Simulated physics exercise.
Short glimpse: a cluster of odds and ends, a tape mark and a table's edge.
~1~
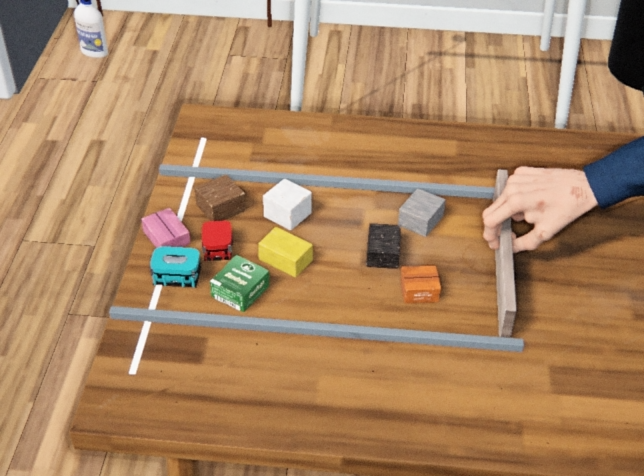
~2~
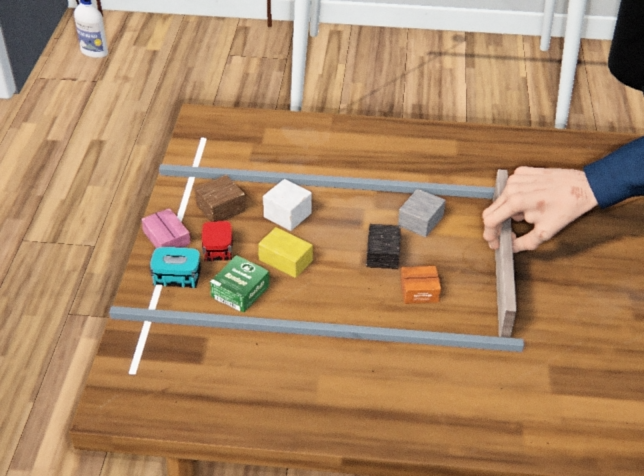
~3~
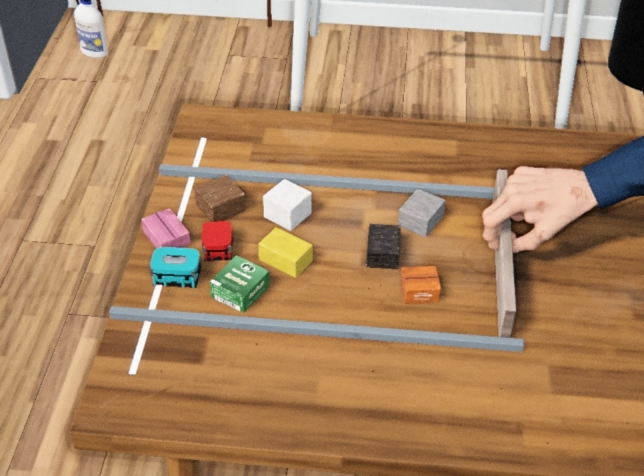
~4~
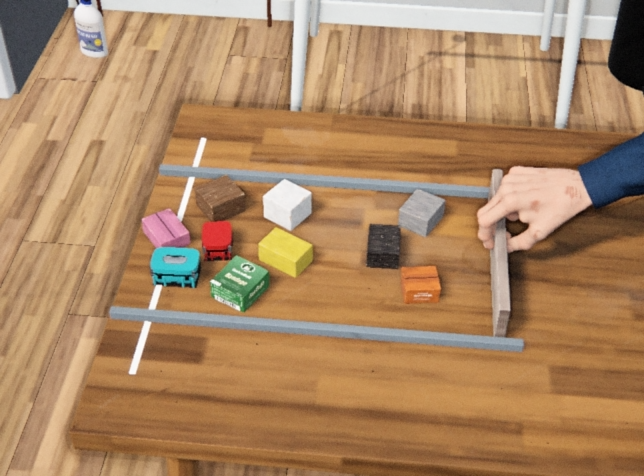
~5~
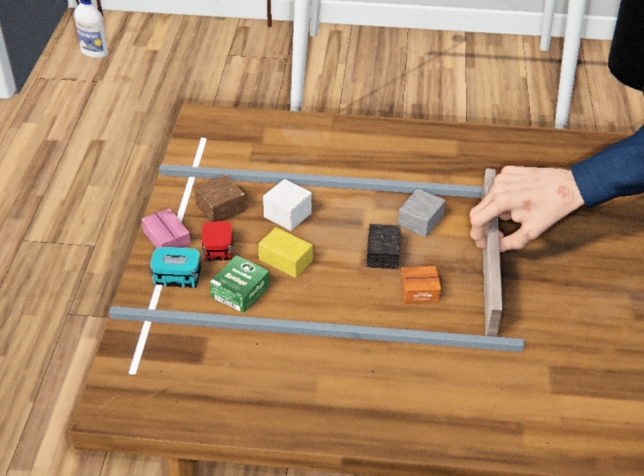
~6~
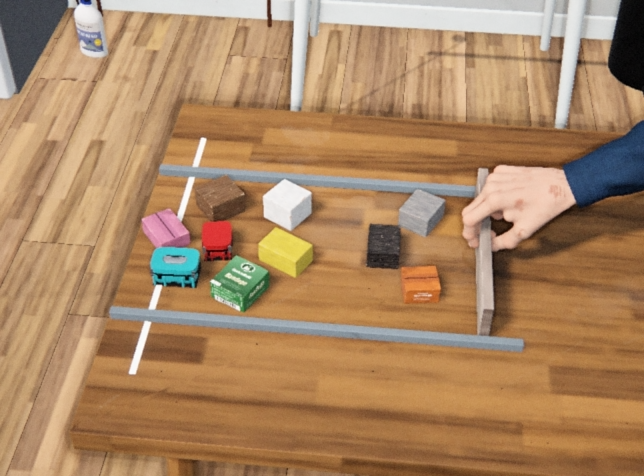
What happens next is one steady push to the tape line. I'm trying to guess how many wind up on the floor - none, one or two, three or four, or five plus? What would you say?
I would say five plus.
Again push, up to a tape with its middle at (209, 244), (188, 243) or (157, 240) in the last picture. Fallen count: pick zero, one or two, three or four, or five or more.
Counts for the three spots in order: 3 or 4; five or more; 5 or more.
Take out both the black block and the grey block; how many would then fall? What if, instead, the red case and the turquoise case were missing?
That gives 5 in the first case, then 4 in the second.
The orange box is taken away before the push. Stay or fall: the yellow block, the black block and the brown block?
The yellow block ends up below - the black block remains - the brown block ends up below.
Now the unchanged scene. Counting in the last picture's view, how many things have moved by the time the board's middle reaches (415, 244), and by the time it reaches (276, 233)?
At the first spot the count is 2, and at the second it is 10.
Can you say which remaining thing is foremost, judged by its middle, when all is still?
Foremost: The green box.
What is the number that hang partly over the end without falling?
Count: 1.
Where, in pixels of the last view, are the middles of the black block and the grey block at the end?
The black block stops around (158, 229); the grey block around (167, 198).
Early on, none off yet; pink box at rest near (166, 232); turquoise case at rest near (176, 268); brown block at rest near (220, 200).
Finally, the number that fall off is five or more; lost, yellow block, white block, red case, brown block, turquoise case and pink box.
